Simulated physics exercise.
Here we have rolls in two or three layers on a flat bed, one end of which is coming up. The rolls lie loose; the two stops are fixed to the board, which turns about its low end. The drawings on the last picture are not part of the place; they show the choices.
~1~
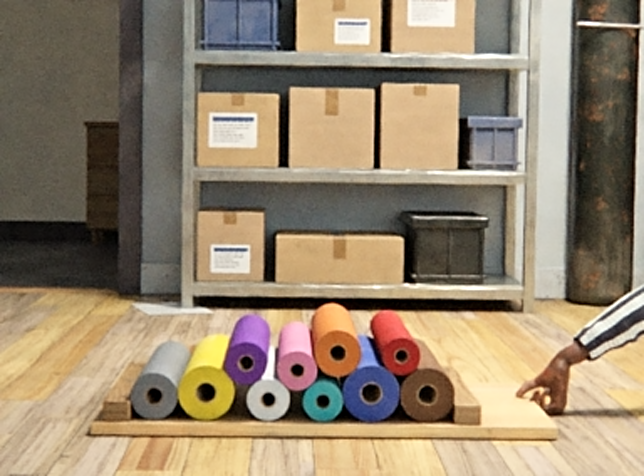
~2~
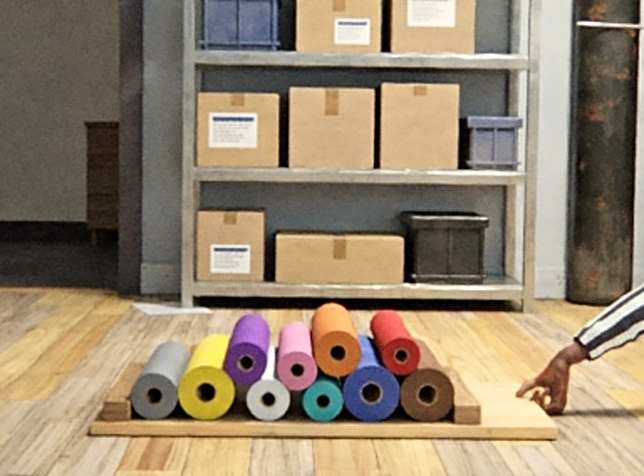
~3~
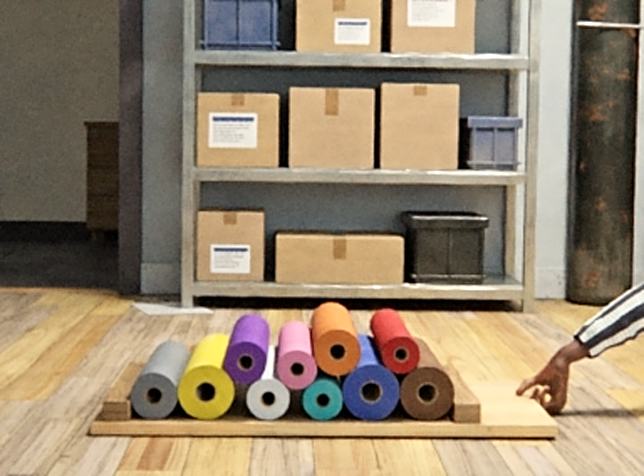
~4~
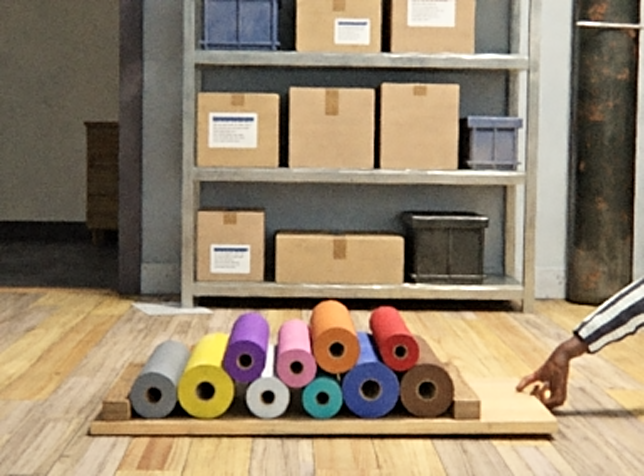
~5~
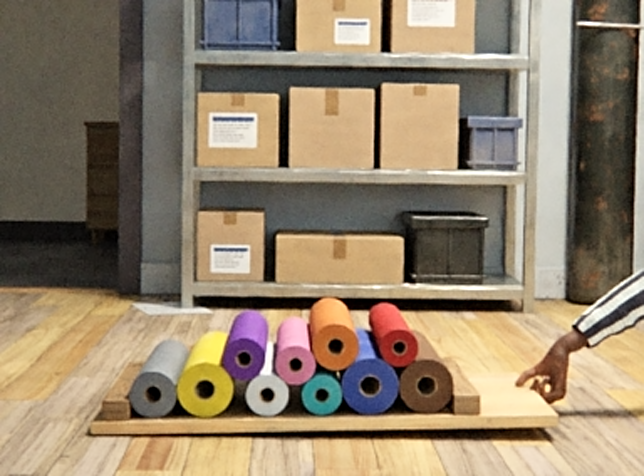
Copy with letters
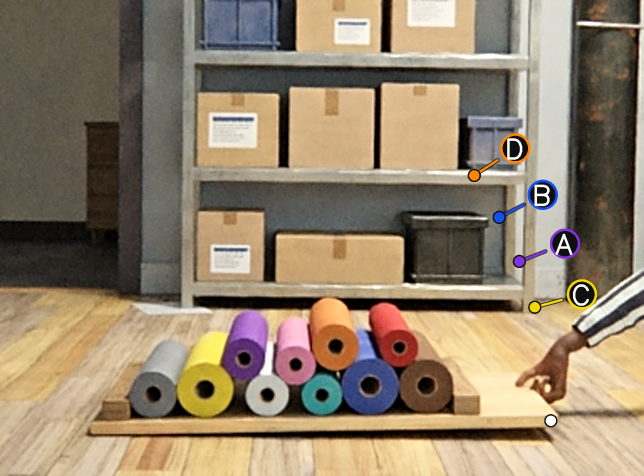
In a storage room with boxes on metal shelves, a hand at the right end of a wooden board raises that end very slightly, while the colourful rolls stacked in two layers on it stay in place.
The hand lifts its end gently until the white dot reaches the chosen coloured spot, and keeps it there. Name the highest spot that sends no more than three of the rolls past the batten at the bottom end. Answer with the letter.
The highest mark that will do is D.
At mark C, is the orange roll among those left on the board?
Yes.
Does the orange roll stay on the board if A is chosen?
Yes.
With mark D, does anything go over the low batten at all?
Yes.
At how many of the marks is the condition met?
The number is four.
On the copy, A at (519, 261); B at (499, 217); C at (535, 308); D at (475, 175); the white dot at (551, 421).
On D. First, board at 19°.
Then, board at 34°.
Finally, board at 34°, three over the low batten (pink, purple, orange).
By contrast, A none over the low batten; B three over the low batten (pink, purple, orange); C none over the low batten.
